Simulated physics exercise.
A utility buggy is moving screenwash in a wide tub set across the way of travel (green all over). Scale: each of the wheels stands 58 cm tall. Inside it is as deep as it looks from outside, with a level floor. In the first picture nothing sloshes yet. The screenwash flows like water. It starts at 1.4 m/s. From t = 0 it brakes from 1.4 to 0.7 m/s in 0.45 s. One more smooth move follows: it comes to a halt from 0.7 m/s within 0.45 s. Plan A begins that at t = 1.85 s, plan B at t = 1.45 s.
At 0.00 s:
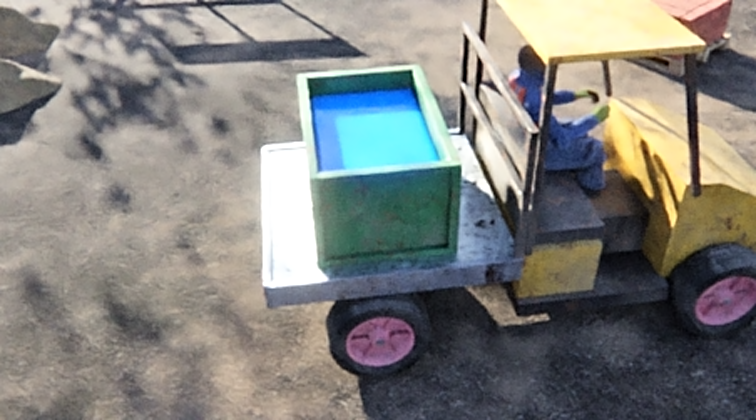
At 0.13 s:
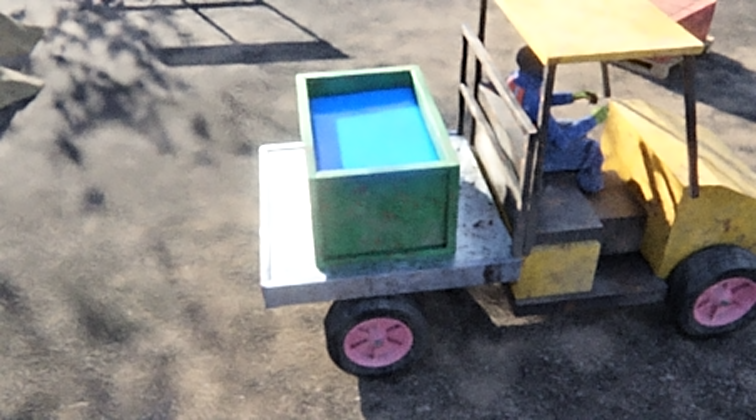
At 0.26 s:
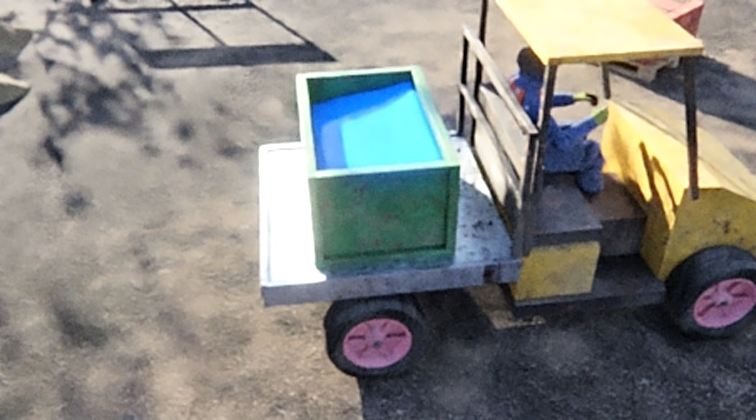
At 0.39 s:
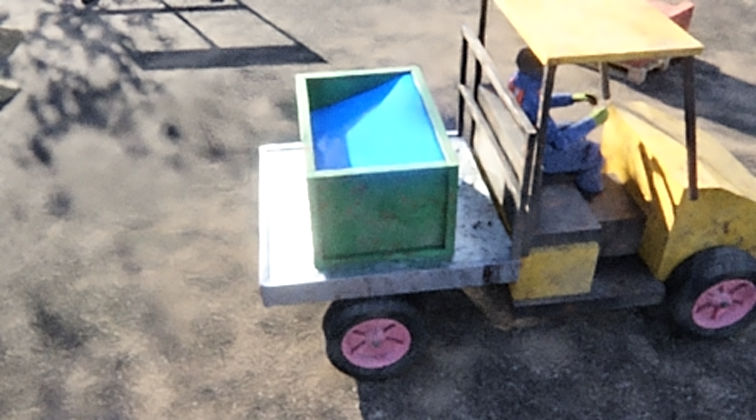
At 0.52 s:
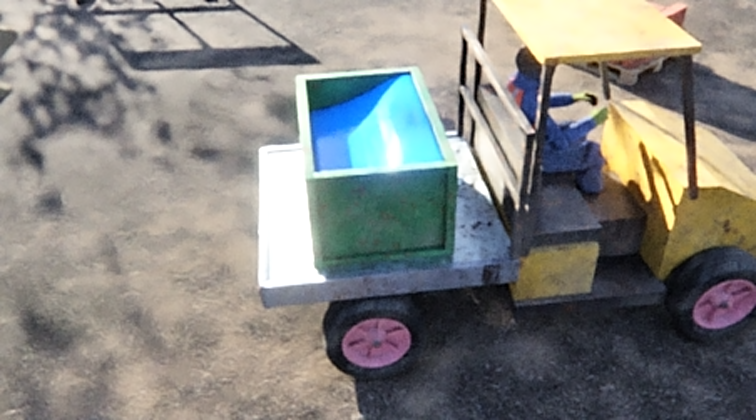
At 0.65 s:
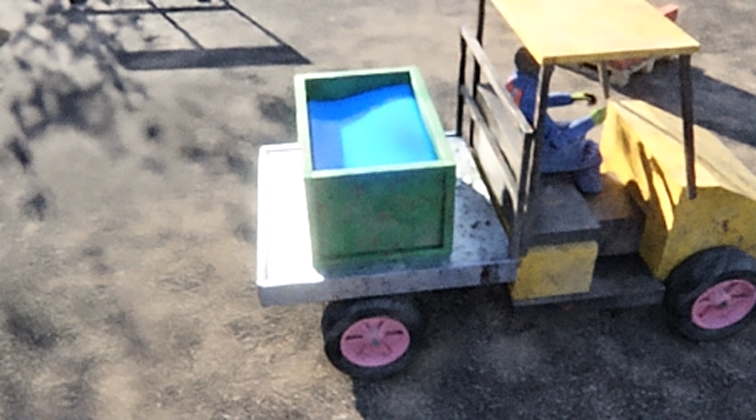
A green tub of bright blue liquid sits on the pale flat bed of a yellow buggy, seen from above and to the side on grey, shadow-dappled ground. A blue-clothed figure sits under the yellow roof at right, above pink-hubbed wheels. The liquid starts level, heaps steeply towards the right, then flattens considerably, while the ground shadows shift and the buggy barely changes place in view.
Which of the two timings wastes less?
Better to take B.
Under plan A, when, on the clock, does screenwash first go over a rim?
Near 2.7 s.
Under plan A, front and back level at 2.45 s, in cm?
Front 56 cm, back 28 cm.
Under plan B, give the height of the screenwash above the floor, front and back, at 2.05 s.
Front 40 cm, back 40 cm.
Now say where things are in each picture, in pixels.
The screenwash reaches (403, 93) at the front end; it reaches (321, 100) at the back end; no slope yet; the front is on the right, levels are read along the far wall; a wheel hub at (381, 348), in the first picture.
The screenwash reaches (402, 94) at the front end; it reaches (320, 100) at the back end; no slope yet, in the second picture.
The screenwash reaches (402, 87) at the front end; it reaches (321, 108) at the back end; it is heaped 11° towards the front, in the third picture.
The screenwash reaches (401, 80) at the front end; it reaches (320, 114) at the back end; it is heaped 21° towards the front, in the fourth picture.
The screenwash reaches (401, 80) at the front end; it reaches (320, 114) at the back end; it is heaped 20° towards the front, in the fifth picture.
The screenwash reaches (400, 90) at the front end; it reaches (318, 103) at the back end; it is heaped 5° towards the front; a wheel hub at (376, 348), in the sixth picture.
For plan A, At 2.45 s it stands 28 cm high behind and 55 cm in front; all of it is still inside.
For plan A, At 5.28 s 2 per cent has gone over the front and the back, 6 of 273 litres.
For plan B, At 2.05 s it stands 39 cm high behind and 41 cm in front; all of it is still inside.
For plan B, At 4.89 s all of it is still inside.
